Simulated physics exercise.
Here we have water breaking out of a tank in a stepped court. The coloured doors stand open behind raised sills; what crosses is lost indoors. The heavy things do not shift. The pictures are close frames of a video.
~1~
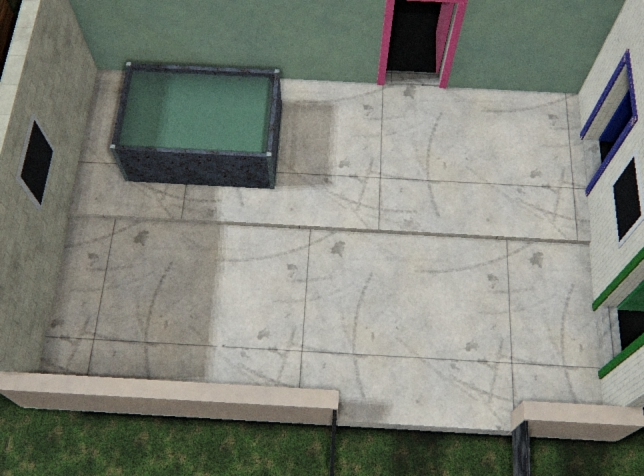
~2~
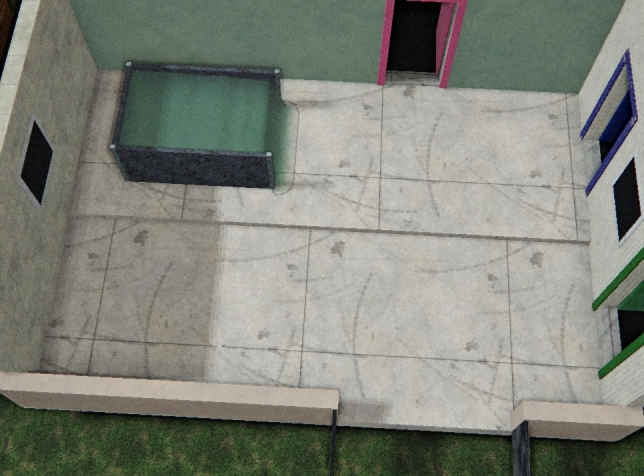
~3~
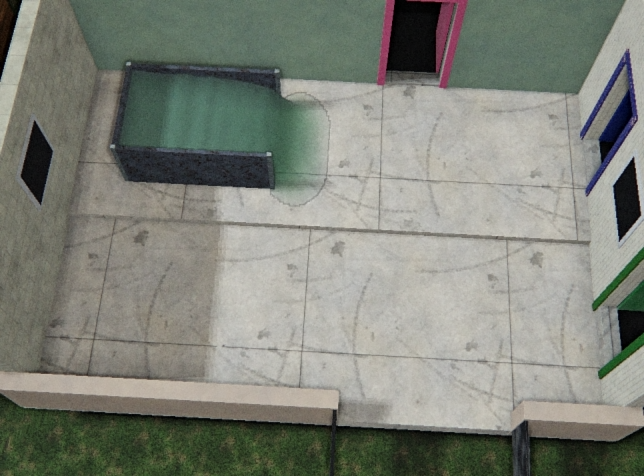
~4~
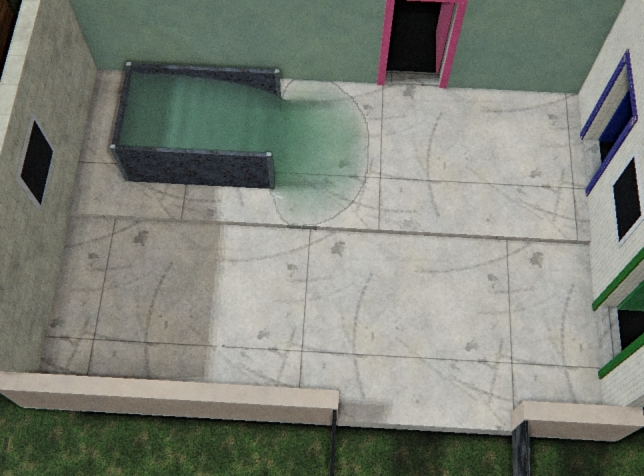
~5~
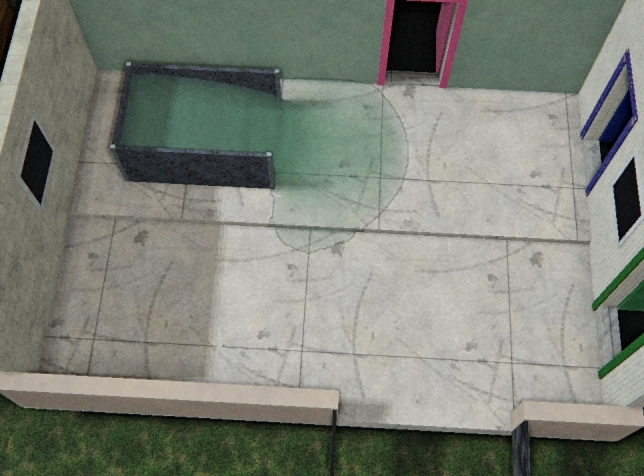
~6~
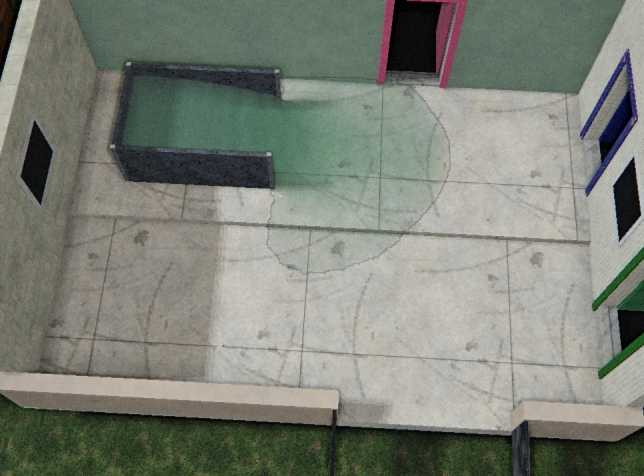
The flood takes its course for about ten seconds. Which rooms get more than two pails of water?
The blue door floods; the green door holds within the limit; the pink door floods.
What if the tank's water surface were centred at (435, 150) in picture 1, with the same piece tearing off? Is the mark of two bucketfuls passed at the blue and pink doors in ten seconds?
Then: The blue door goes over, the pink door takes less.
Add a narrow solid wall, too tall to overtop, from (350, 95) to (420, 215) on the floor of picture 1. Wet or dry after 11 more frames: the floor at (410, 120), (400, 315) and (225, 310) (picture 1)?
One after the other: Wet, wet, dry.
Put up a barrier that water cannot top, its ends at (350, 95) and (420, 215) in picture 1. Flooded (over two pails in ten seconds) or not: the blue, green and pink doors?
The blue door takes less; the green door takes less; the pink door is under.
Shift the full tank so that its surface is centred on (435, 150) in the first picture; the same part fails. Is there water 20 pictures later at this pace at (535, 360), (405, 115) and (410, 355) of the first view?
One after the other: Covered, wet, awash.
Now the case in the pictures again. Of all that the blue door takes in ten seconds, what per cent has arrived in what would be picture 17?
Near 25 in a hundred.
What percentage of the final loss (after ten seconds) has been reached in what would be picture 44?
I make it 70 per cent.
A moment on, water covers 45 % of the floor; the blue door under two buckets in, the green door not reached, the pink door under two buckets in.
Next, water covers 55 % of the floor; the blue door far over two buckets in, the green door wet at the sill, nothing in, the pink door over two buckets in.
Then, water covers 55 % of the floor; the blue door far over two buckets in, the green door wet at the sill, nothing in, the pink door over two buckets in.
Later, water covers 65 % of the floor; the blue door far over two buckets in, the green door wet at the sill, nothing in, the pink door over two buckets in.
In the end, water covers 85 % of the floor; the blue door far over two buckets in, the green door wet at the sill, nothing in, the pink door over two buckets in.
